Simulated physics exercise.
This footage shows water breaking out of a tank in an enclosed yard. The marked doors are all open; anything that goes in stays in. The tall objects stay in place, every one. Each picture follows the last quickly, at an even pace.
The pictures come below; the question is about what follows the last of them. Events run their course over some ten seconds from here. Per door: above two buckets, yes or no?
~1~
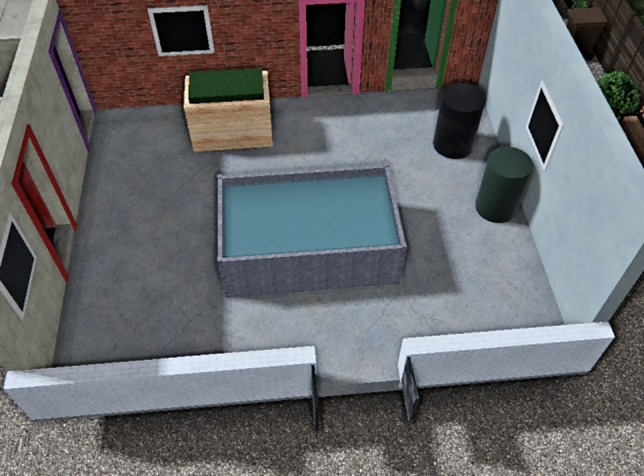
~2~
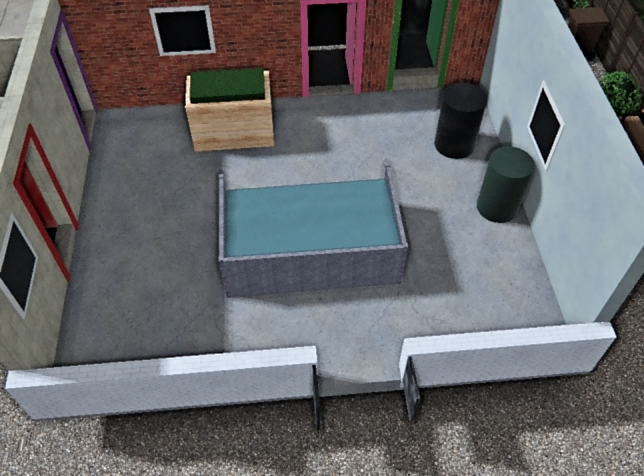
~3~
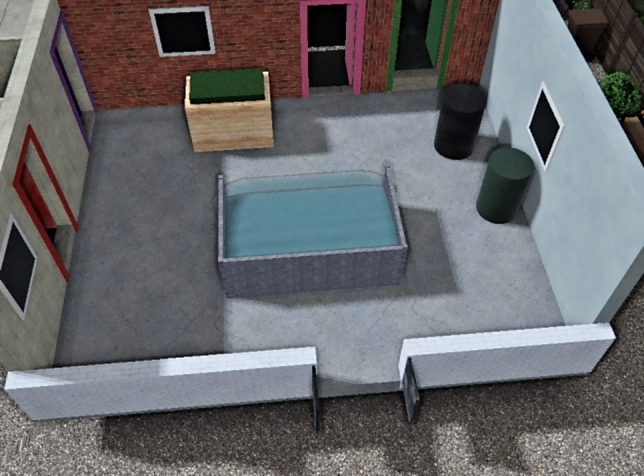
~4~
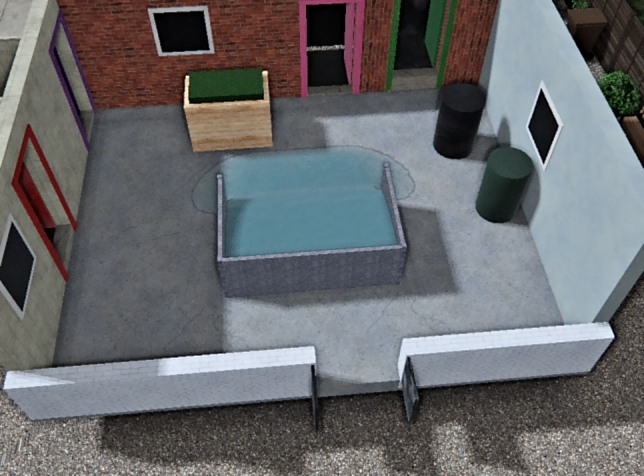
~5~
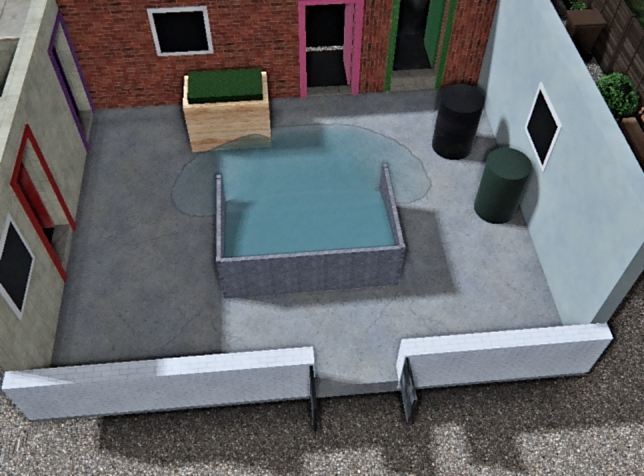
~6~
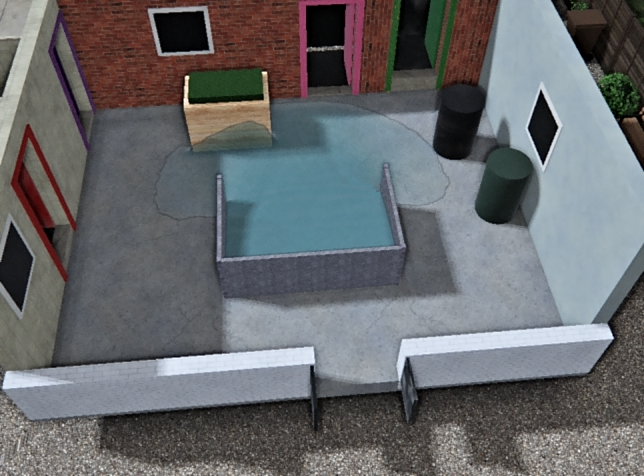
Green door no. Purple door yes. Pink door yes. Red door no.
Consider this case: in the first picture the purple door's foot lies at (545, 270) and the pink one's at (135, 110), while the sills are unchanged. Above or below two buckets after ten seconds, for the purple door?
The purple one stays within the limit, as far as I can tell.
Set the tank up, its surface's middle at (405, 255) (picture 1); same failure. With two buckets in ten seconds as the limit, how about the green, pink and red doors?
Afterwards, green overshoots; pink overshoots; red undershoots.
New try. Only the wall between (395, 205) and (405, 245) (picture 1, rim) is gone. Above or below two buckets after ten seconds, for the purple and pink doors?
The purple door ends up below and the pink door ends up above.
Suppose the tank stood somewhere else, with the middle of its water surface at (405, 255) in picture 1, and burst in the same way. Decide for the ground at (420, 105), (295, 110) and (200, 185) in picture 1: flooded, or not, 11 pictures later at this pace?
Check in sequence: Soaked through, soaked through, soaked through.
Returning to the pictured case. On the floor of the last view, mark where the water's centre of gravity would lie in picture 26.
Somewhere near (282, 170).
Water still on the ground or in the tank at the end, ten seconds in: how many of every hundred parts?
Estimate: Some 74 %.
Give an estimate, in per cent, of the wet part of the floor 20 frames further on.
I reckon around 60 %.
A moment on, water covers 35 % of the floor; the green door wet at the sill, nothing in, the purple door not reached, the pink door far over two buckets in, the red door not reached.
Next, water covers 45 % of the floor; the green door wet at the sill, nothing in, the purple door under two buckets in, the pink door far over two buckets in, the red door wet at the sill, nothing in.
Then, water covers 60 % of the floor; the green door wet at the sill, nothing in, the purple door far over two buckets in, the pink door far over two buckets in, the red door wet at the sill, nothing in.
Later, water covers 85 % of the floor; the green door wet at the sill, nothing in, the purple door far over two buckets in, the pink door far over two buckets in, the red door wet at the sill, nothing in.
In the end, water covers 95 % of the floor; the green door wet at the sill, nothing in, the purple door far over two buckets in, the pink door far over two buckets in, the red door wet at the sill, nothing in.
